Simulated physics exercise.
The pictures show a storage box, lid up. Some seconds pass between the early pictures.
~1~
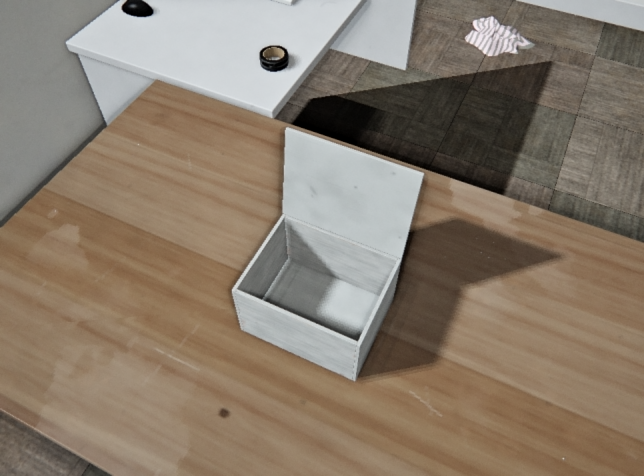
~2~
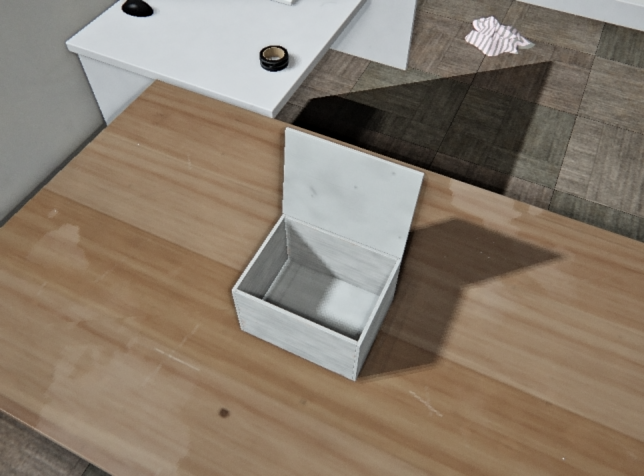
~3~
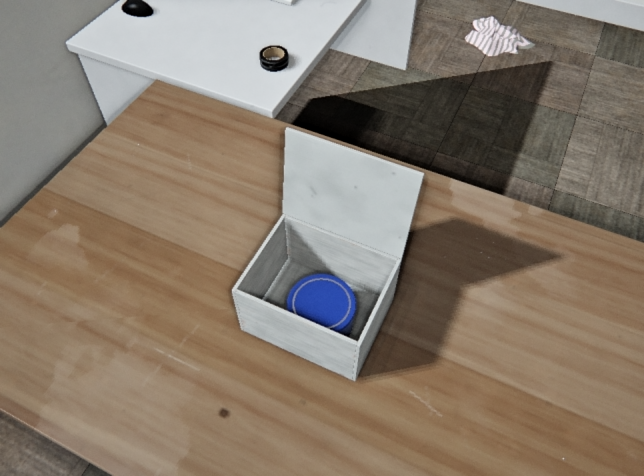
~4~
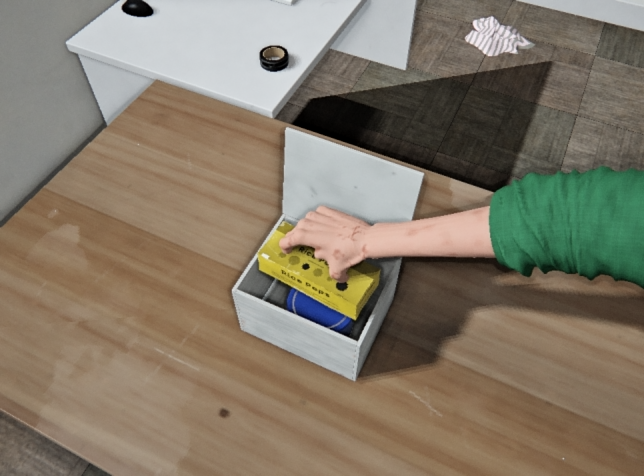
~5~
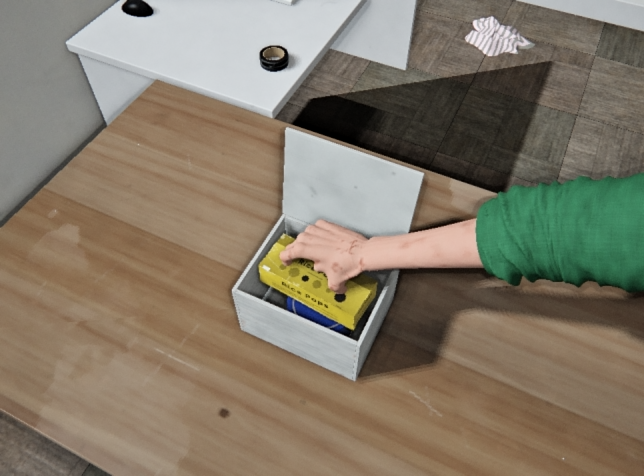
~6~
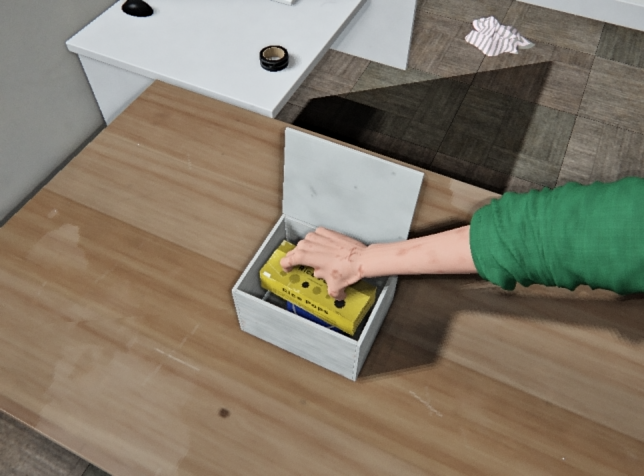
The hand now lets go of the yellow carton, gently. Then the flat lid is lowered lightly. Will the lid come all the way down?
Outcome: The lid shuts flat.
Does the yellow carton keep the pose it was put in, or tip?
It stays as placed.
Then, 1.40 s after the last picture, lid 72° above the rim.
Then, 2.00 s after the last picture, lid 27° above the rim.
At rest, lid shut; both in place. Seen from the same camera at the end, yellow carton near (317, 288).
